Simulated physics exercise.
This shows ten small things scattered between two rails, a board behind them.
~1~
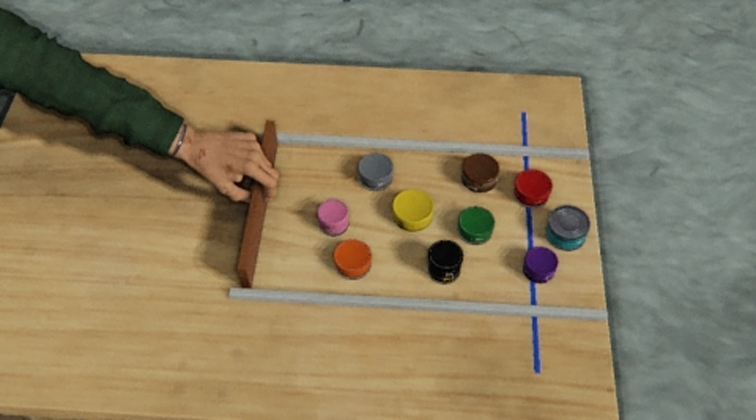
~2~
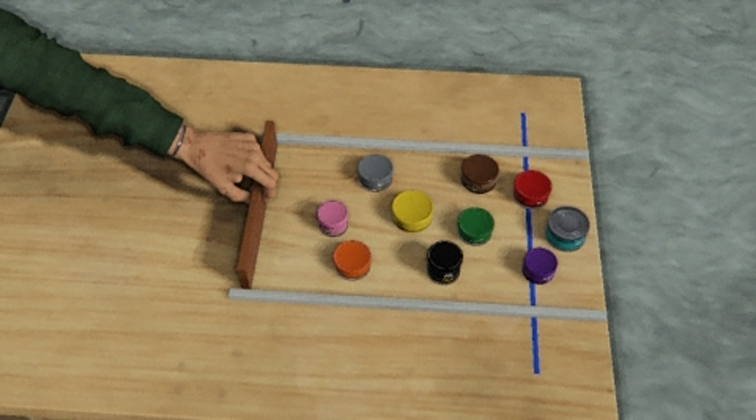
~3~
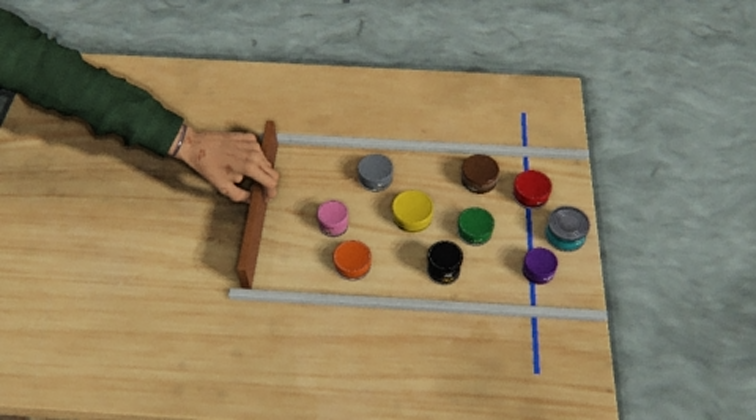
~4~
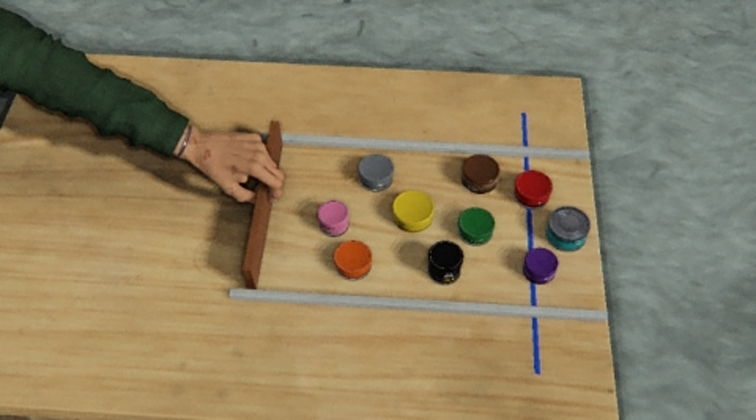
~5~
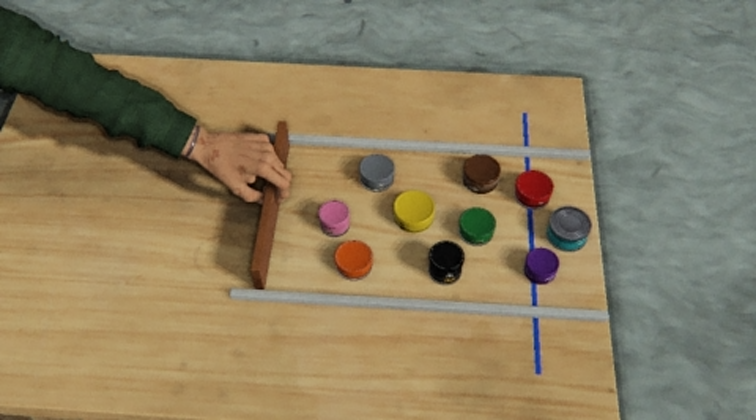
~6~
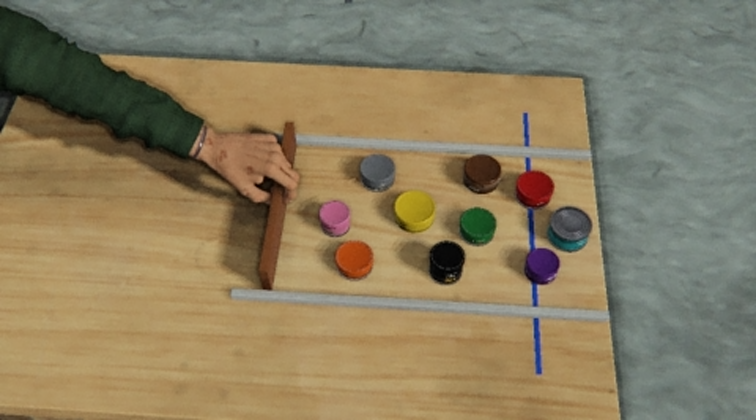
A hand in a green sleeve held a brown board behind ten small, colourful pots scattered between two rails, then slid it slightly right toward them while the pots stayed in place around the blue line.
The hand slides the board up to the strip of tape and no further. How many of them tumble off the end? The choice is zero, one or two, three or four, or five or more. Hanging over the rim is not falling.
Here the number that fall off is one or two.
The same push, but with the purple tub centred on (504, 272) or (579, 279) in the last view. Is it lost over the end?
Place by place, it tumbles off; tumbles off.
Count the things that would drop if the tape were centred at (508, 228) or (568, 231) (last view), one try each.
Try by try, 0 and 6.
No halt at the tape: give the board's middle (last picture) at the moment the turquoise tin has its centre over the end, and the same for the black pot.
Near (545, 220) and (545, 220).
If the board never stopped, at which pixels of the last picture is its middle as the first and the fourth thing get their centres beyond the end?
Near (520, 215) and (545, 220).
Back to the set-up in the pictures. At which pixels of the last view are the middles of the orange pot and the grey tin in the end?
The orange pot at (554, 281), the grey tin at (547, 177).
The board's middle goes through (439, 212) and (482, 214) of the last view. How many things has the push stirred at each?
At the one place 7, at the other 9.
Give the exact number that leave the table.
Fallen: 1.
A little later, none off yet; turquoise tin at rest near (569, 229); purple tub at rest near (542, 267); red tin at rest near (534, 190).
Next, none off yet; turquoise tin at rest near (569, 229); purple tub shifted about its own width near (576, 267); red tin shifted a little near (553, 195).
When it is over, the number that fall off is one or two; down, purple tub.
